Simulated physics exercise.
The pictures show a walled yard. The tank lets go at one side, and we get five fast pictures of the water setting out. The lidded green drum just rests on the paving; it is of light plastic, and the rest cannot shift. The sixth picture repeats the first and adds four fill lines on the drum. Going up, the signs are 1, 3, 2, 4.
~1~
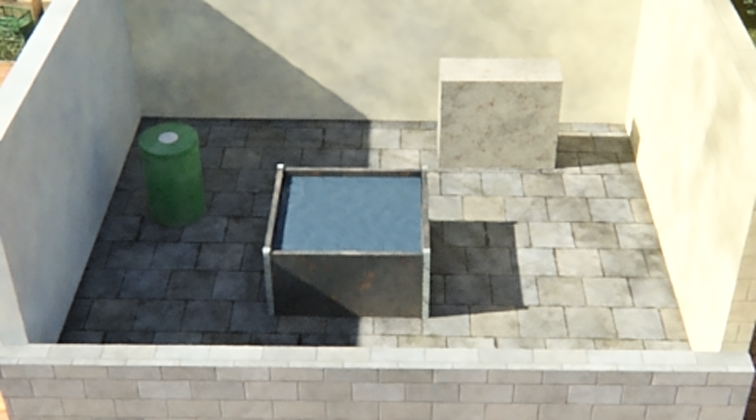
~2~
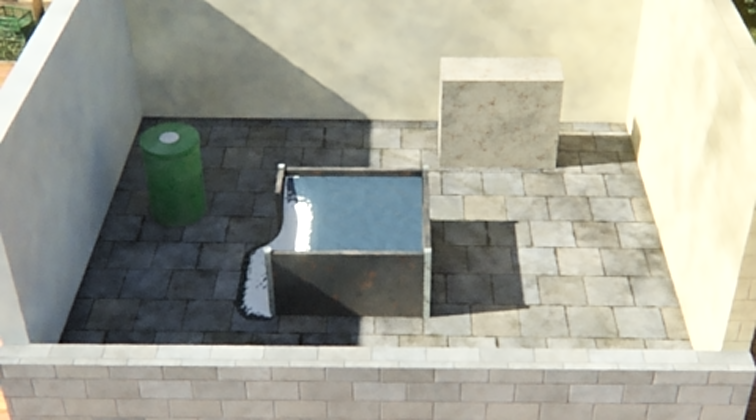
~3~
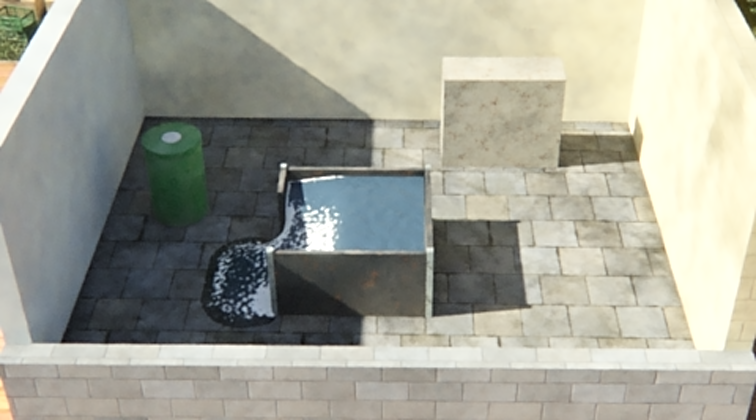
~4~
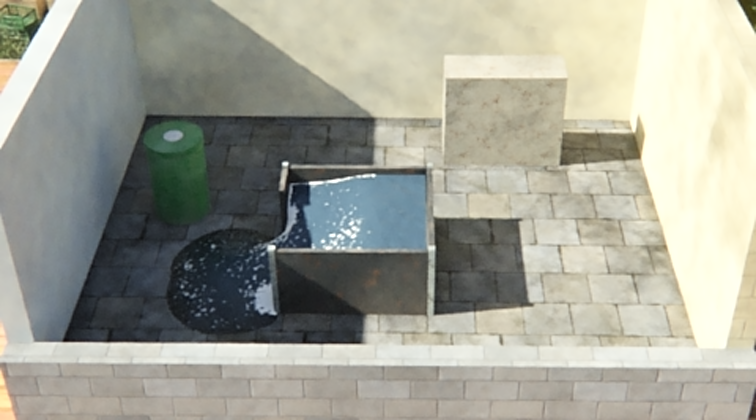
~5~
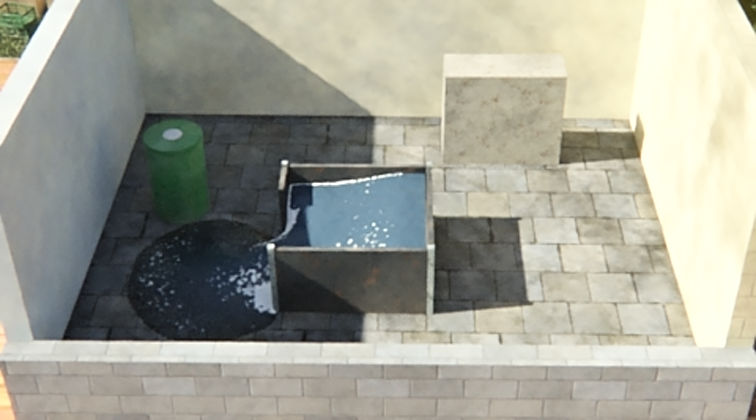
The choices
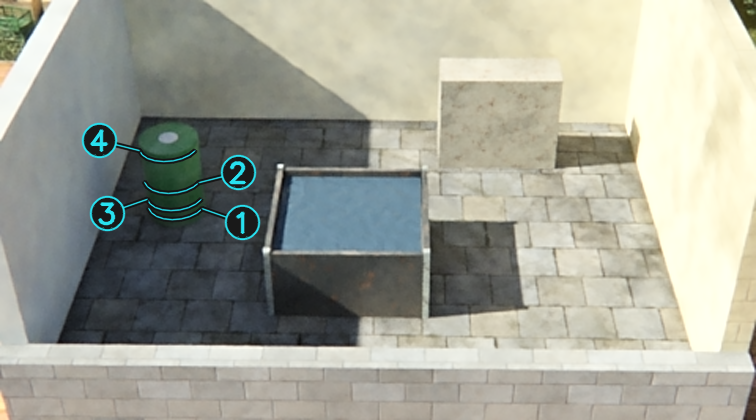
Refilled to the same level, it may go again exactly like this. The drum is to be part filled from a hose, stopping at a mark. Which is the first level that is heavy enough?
The limit is 3.
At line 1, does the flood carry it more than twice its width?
No.
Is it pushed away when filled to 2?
No.
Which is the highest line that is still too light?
1.
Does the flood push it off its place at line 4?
No.
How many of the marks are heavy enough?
Three of them.
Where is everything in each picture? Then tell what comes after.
The first picture shows lid of the green drum at (168, 138); tank full, its middle at (350, 216).
In the second picture, 2 % of the ground under water, its edge towards the drum at (256, 254).
In the third picture, 3 % of the ground under water, its edge towards the drum at (234, 246).
In the fourth picture, 6 % of the ground under water, its edge towards the drum at (220, 234).
The fifth picture shows lid of the green drum at (172, 135); 9 % of the ground under water, its edge towards the drum at (195, 228).
In cyan, 1 at (172, 219); 2 at (168, 193); 3 at (170, 210); 4 at (163, 161); from the bottom up 1, 3, 2, 4.
With 1, it is pushed about half its own width away.
With 2, it does not move.
With 3, it does not move.
With 4, it does not move.
